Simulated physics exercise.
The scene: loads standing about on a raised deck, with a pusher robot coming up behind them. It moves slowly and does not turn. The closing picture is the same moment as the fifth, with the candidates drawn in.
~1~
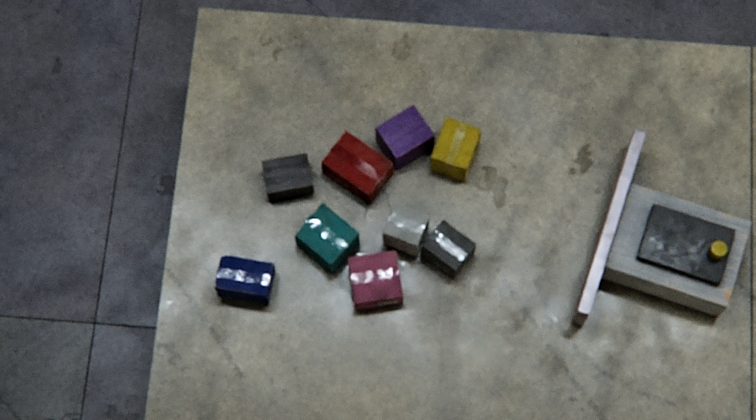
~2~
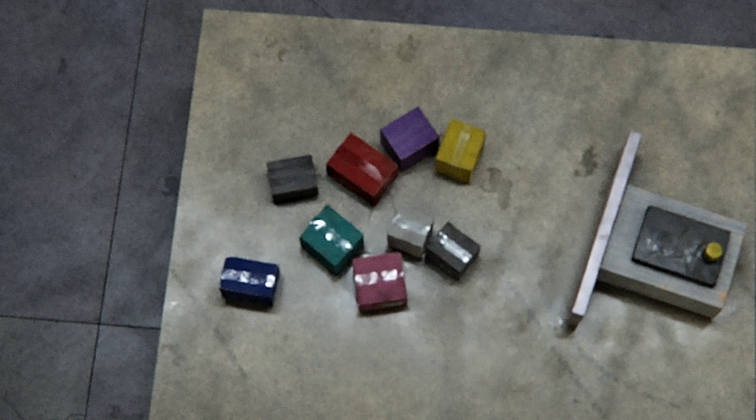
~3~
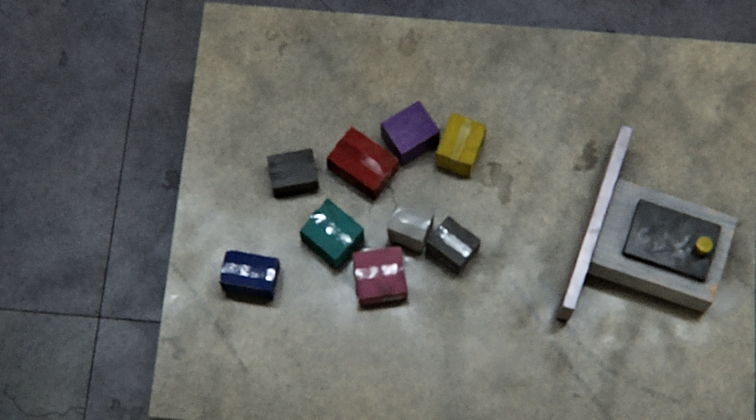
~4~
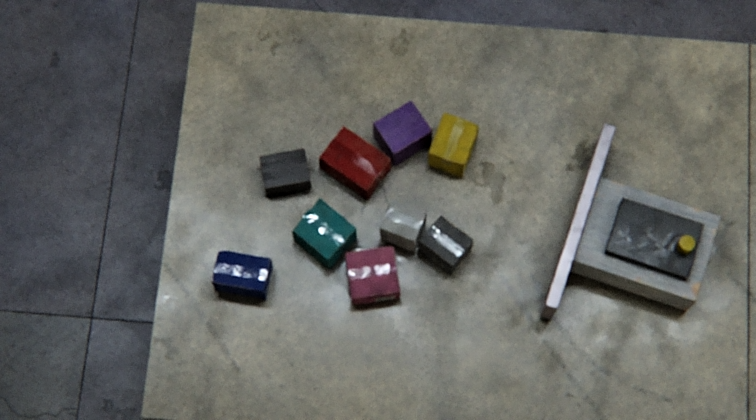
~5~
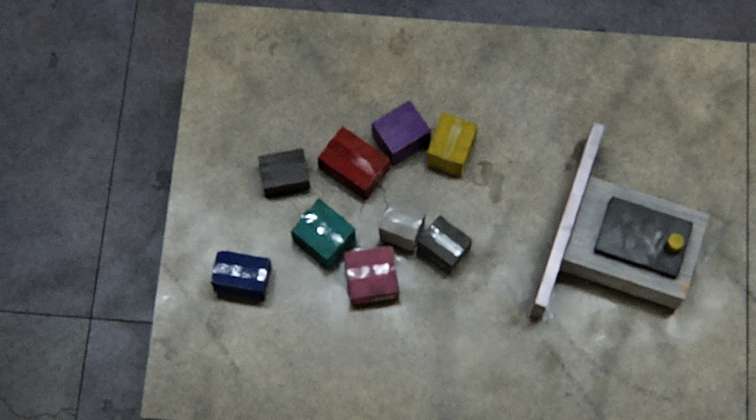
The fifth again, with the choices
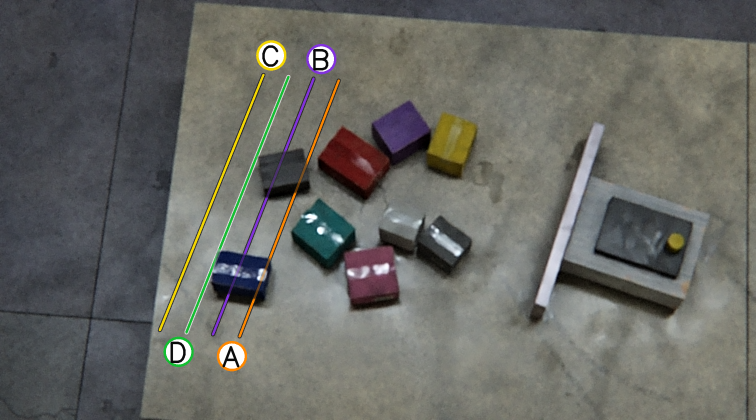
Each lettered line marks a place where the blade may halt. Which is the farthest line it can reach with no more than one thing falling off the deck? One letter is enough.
Stop at B.
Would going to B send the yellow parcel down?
No.
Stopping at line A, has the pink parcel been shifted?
Yes.
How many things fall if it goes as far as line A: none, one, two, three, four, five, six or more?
By then, none.
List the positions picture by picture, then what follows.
Yellow parcel (455, 150); purple crate (405, 138); blue box (245, 279), in the first picture.
Robot (675, 244); white parcel (410, 231), in the second picture.
Robot (666, 238); turquoise box (333, 234), in the third picture.
Robot (649, 236); black crate (286, 173), in the fourth picture.
Robot (637, 235); yellow parcel (452, 145); purple crate (401, 133); blue box (241, 274), in the fifth picture.
On the copy, A at (290, 205); B at (265, 203); C at (213, 199); D at (239, 201).
On B. First, robot (527, 226); grey box (420, 243); white parcel (386, 222).
Then, robot (416, 218); black crate (270, 167); turquoise box (263, 227).
Finally, robot (331, 211); blue box (158, 263); turquoise box (182, 217); none fallen.
By contrast, A is within the limit but short; C drops four; D drops two.
